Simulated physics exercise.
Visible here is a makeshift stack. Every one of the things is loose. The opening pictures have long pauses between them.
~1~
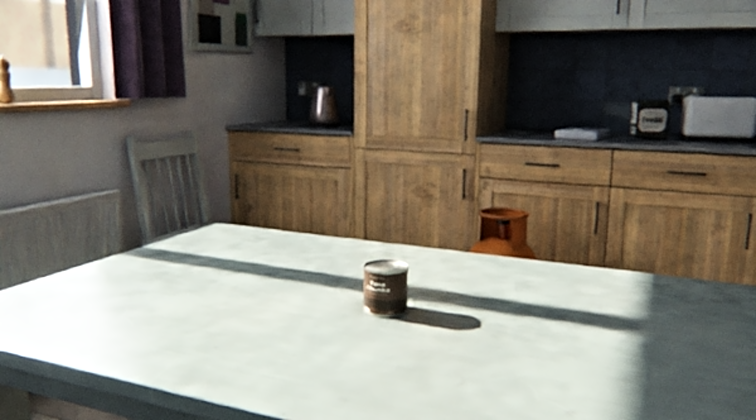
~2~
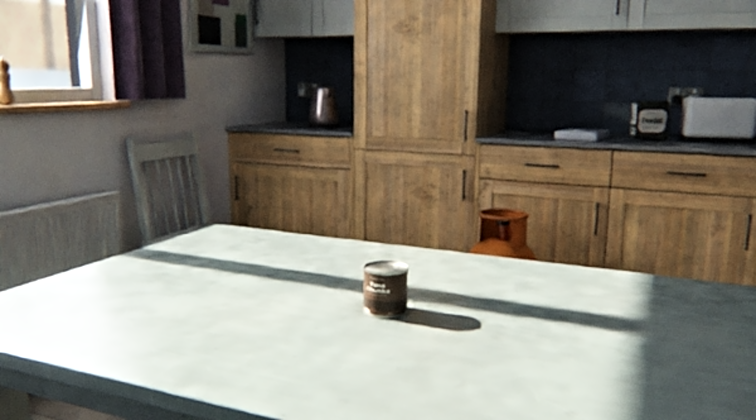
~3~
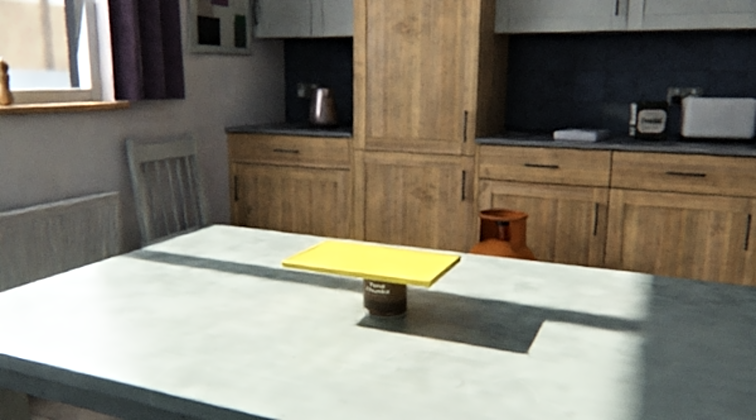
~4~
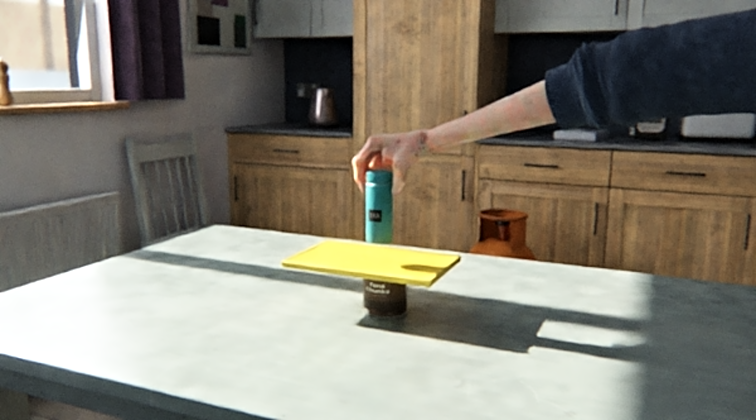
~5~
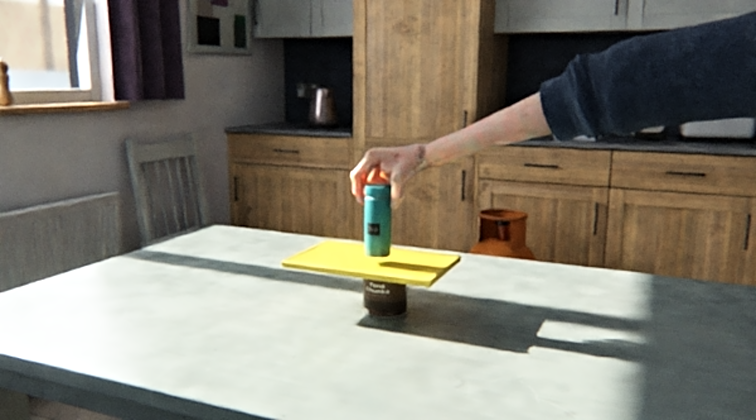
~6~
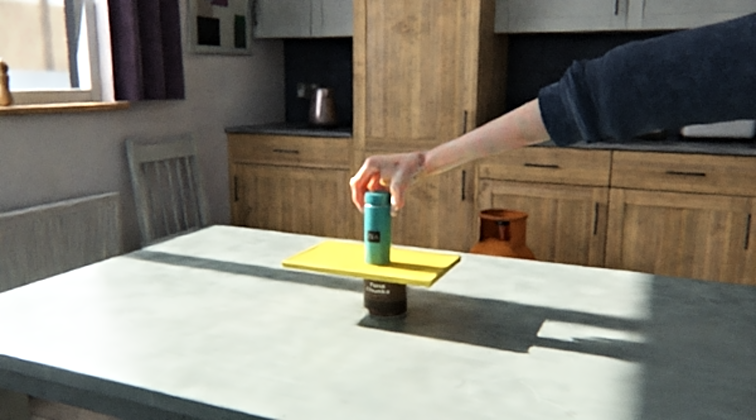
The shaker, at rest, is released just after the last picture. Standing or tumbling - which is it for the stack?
Nothing drops or tips.
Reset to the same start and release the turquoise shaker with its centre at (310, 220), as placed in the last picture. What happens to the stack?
What happens next is that it goes down.
Then, 0.20 s on from there, no change.
Then, 0.70 s on from there, turquoise shaker resting near (378, 228).
In the end, all 3 unmoved. At the end, from the last picture's camera, turquoise shaker near (378, 228). The stack keeps its balance.
